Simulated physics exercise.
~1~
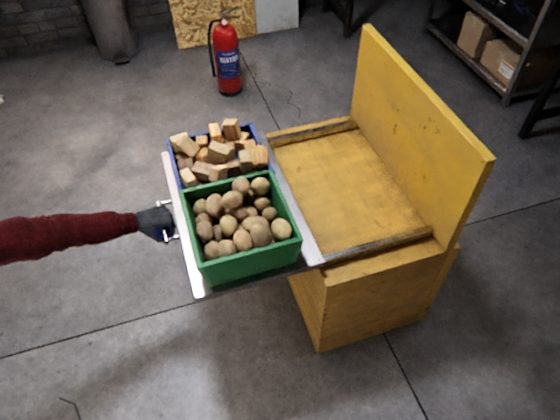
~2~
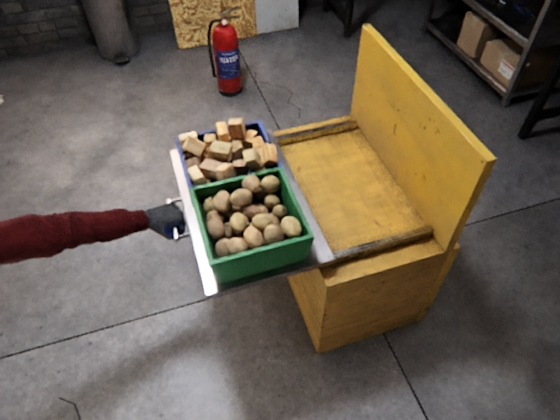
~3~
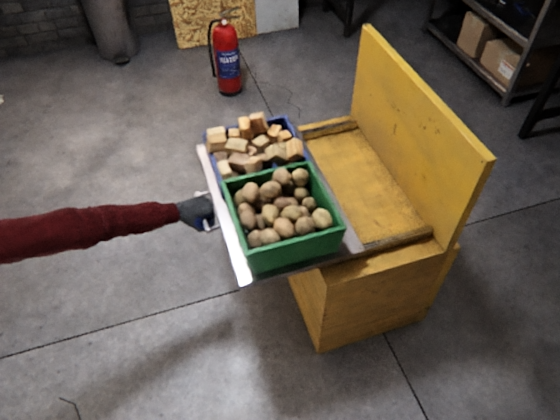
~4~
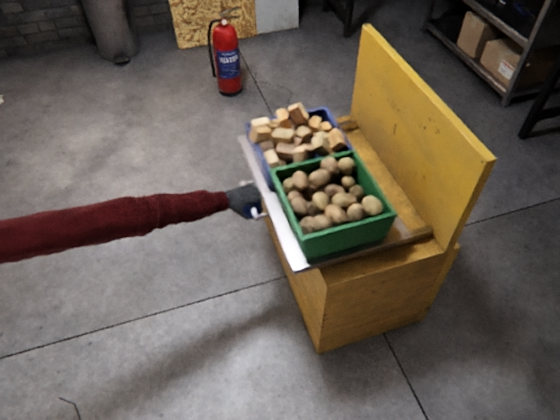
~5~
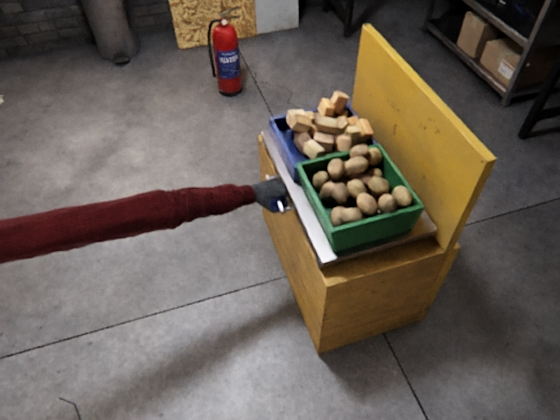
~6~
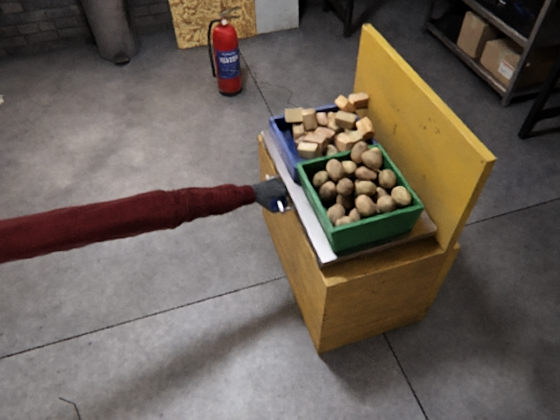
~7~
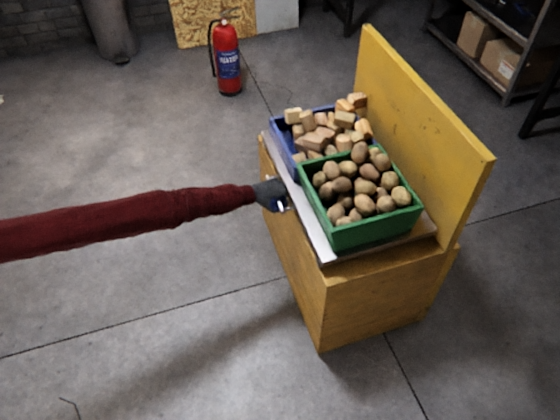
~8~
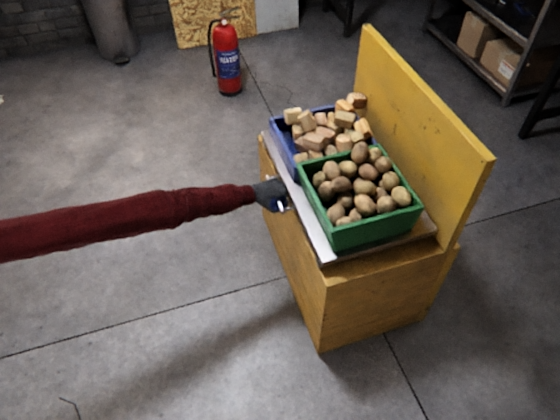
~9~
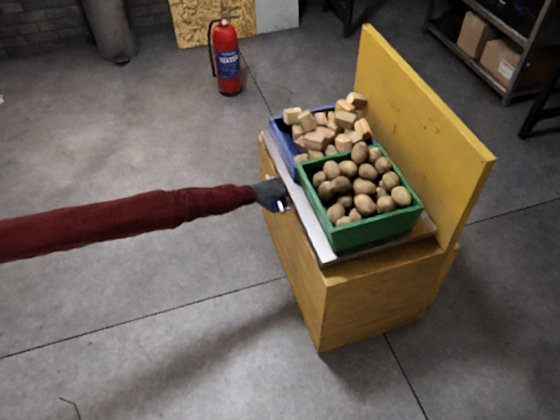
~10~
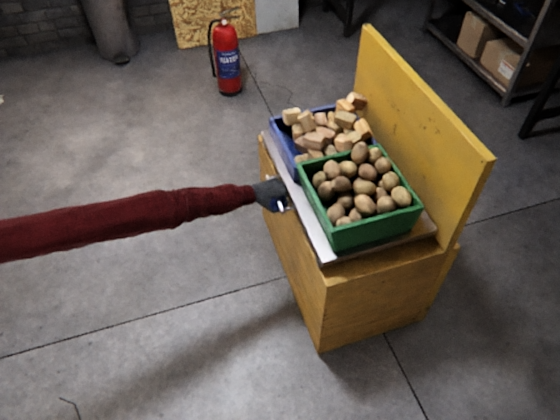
An arm in a dark red sleeve and grey glove reaches from the left, gripping a pale shelf that juts from a yellow wooden unit with a tall back panel, seen from above in a grey-floored workshop. On the shelf, a green crate of rounded brown lumps sits in front of a blue crate of timber offcuts, with a red fire extinguisher standing behind. The hand pushes the shelf right, over the unit, until it stops near the panel. The offcuts jolt and tumble toward the panel, and the brown lumps shift. Everything settles, with both crates still well filled and the hand still holding on.
